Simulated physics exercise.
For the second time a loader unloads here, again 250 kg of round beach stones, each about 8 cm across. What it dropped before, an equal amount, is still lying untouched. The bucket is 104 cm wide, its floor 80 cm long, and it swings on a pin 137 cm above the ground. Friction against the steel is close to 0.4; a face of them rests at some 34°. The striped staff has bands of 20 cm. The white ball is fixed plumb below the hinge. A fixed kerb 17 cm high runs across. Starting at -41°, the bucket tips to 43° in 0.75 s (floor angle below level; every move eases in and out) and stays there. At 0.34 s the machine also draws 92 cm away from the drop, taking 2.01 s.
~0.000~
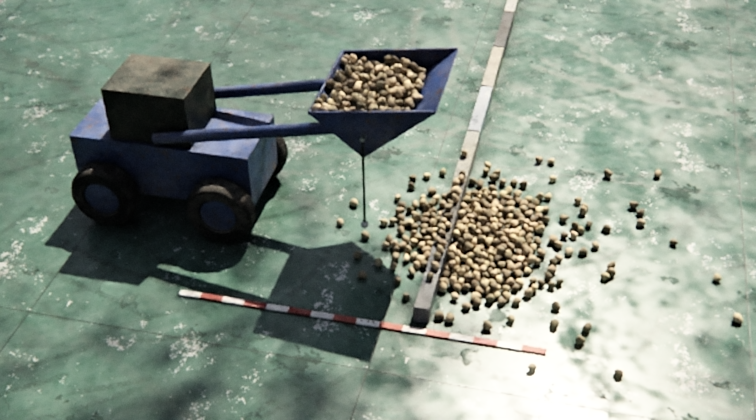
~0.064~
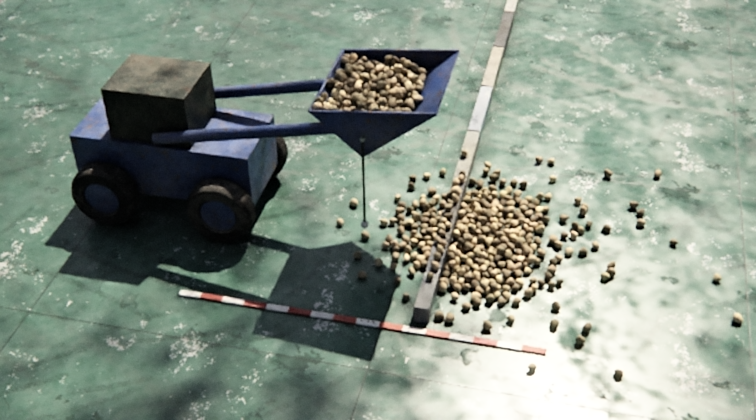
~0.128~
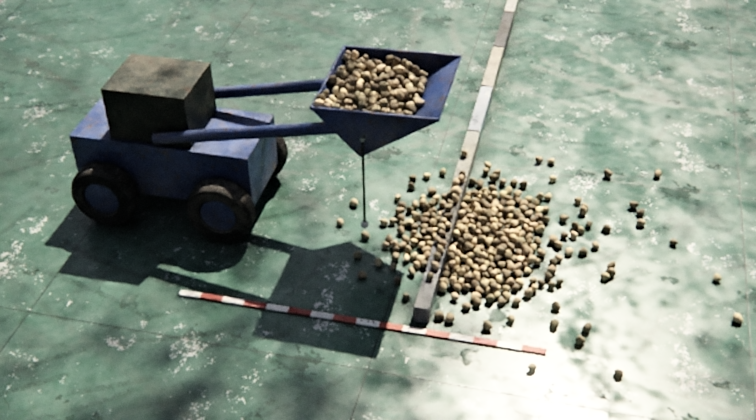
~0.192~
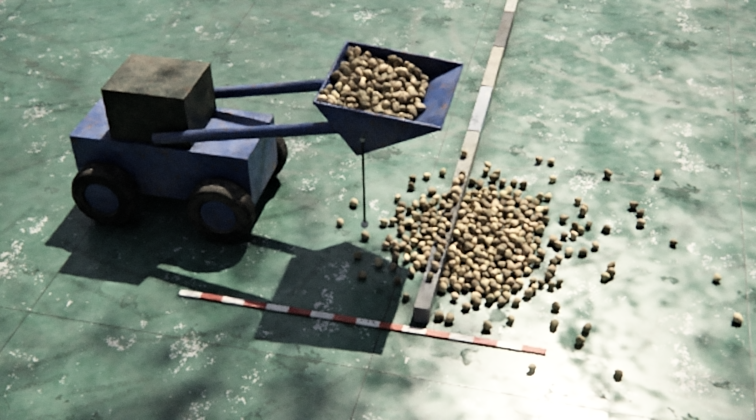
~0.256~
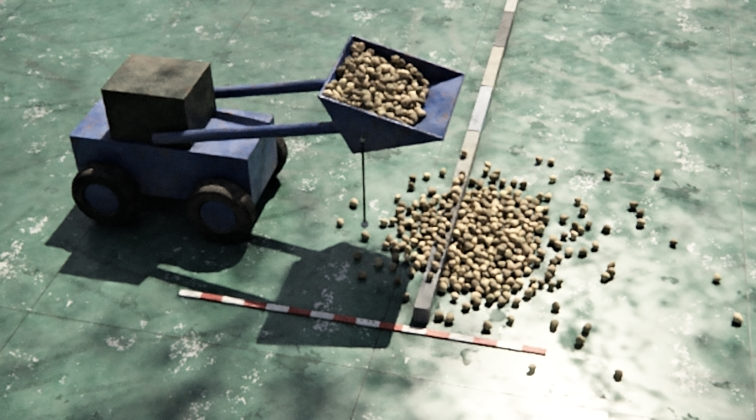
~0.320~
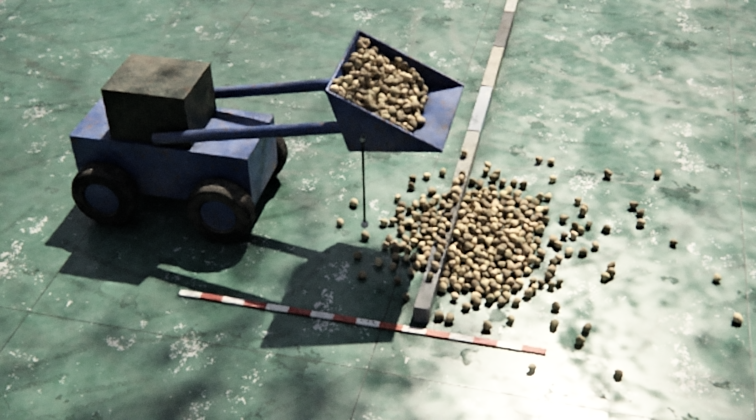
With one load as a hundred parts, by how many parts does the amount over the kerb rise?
Roughly 27 per cent of a load more.
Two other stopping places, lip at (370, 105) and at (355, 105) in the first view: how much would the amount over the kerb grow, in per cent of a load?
Near 0 per cent from the first place, 0 from the second.
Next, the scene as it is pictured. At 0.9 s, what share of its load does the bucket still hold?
Roughly 65 per cent is still inside.
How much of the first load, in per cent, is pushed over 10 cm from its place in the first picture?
About 10 per cent.
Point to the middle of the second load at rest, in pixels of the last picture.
Near (427, 225).
After 0.6 s the floor is at 30°; in per cent of one load, 100 in the bucket, 22 on this side of the kerb, 78 over the kerb; the foremost stones are at (664, 249).
After 0.9 s the floor is at 43°; in per cent of one load, 63 in the bucket, 59 on this side of the kerb, 78 over the kerb; the foremost stones are at (664, 249).
After 2.8 s the floor is at 43°; in per cent of one load, 0 in the bucket, 95 on this side of the kerb, 105 over the kerb; the foremost stones are at (664, 249).
After 5.4 s the floor is at 43°; in per cent of one load, 0 in the bucket, 95 on this side of the kerb, 105 over the kerb; the foremost stones are at (664, 249). Net gain over the kerb, 27.
